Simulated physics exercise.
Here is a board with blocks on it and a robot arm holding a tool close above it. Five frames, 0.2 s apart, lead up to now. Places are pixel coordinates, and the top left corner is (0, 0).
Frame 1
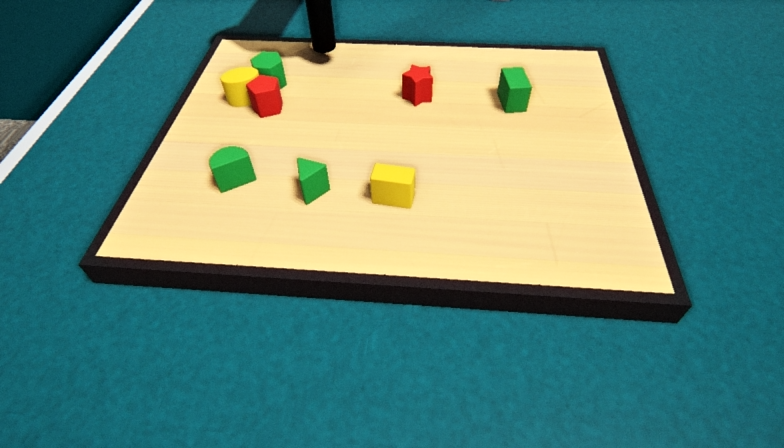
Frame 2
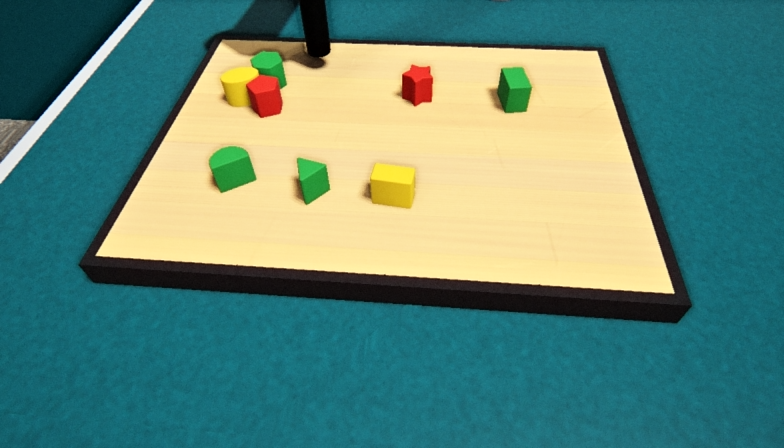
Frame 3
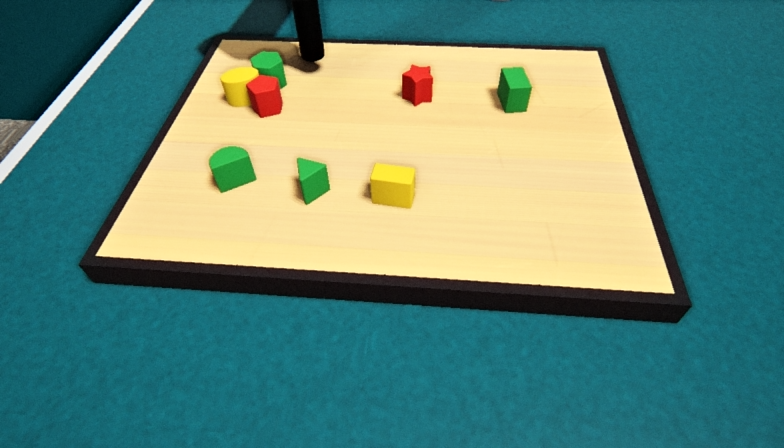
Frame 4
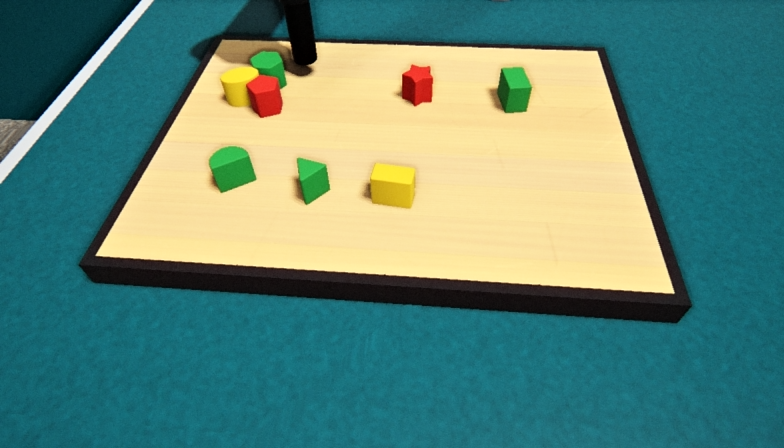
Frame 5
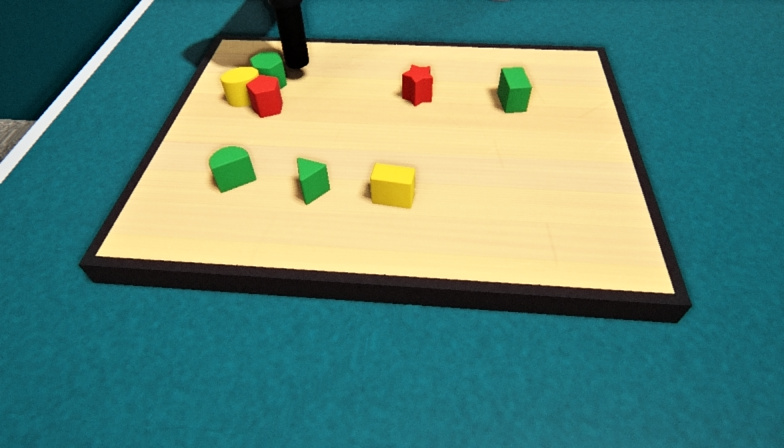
A black rod slid a short way left and slightly toward the viewer along the far edge of a wooden board, nearing a green block, while the red, green and yellow blocks stayed still.
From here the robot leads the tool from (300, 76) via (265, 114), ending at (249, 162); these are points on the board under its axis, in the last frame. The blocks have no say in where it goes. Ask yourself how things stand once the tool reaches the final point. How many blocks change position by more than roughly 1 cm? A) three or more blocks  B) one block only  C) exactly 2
I choose A.
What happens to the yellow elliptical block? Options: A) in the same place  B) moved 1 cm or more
Letter B.
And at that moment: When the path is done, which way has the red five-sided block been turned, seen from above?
Overhead view: Clockwise.
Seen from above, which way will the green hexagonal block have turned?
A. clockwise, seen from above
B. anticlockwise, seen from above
A (clockwise, seen from above)
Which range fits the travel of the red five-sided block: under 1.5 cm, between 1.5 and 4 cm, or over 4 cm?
Overall it shifts more than 4 cm.
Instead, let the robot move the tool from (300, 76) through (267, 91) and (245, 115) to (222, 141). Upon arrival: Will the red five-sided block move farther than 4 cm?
I believe not.
On the path given first. One third of the way, tool (273, 87); yellow elliptical block (226, 78); red five-sided block (253, 90); green hexagonal block (254, 63), turned 45° clockwise.
Two thirds of the way, tool (252, 115); yellow elliptical block (226, 78); red five-sided block (223, 117), turned 40° clockwise; green hexagonal block (254, 63), turned 45° clockwise.
At the end, tool (244, 148); green D-shaped block still; yellow elliptical block (226, 78); red five-sided block (212, 127), turned 75° clockwise; green hexagonal block (254, 63), turned 45° clockwise.
